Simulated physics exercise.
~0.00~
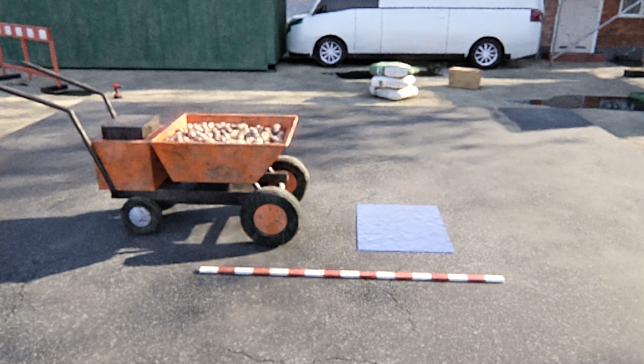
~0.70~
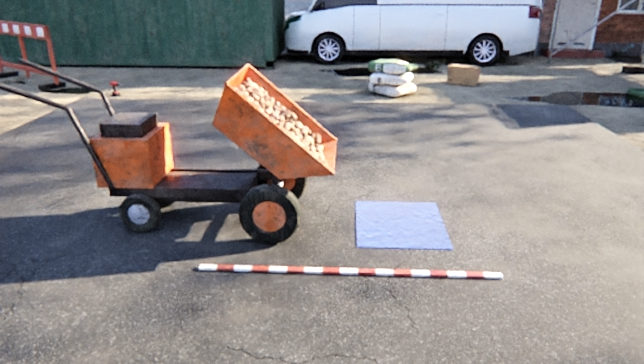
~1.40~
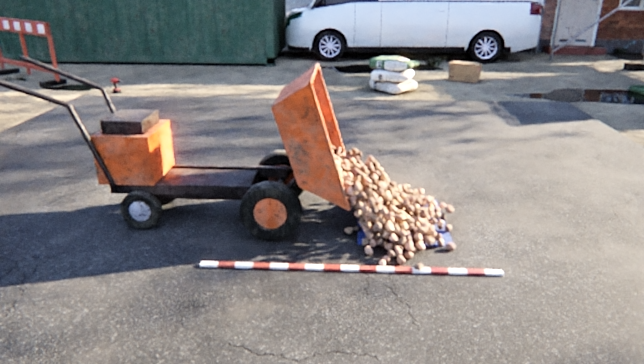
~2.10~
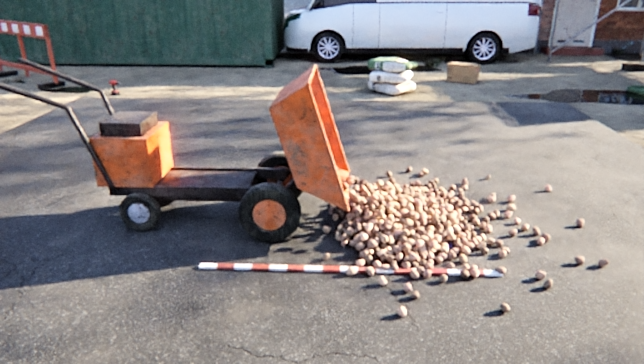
An orange skip full of smooth brown stones on a small barrow tipped steeply forward to the right, and the stones poured out over a blue sheet, ending in a wide heap that hid it, with strays scattered across the tarmac.
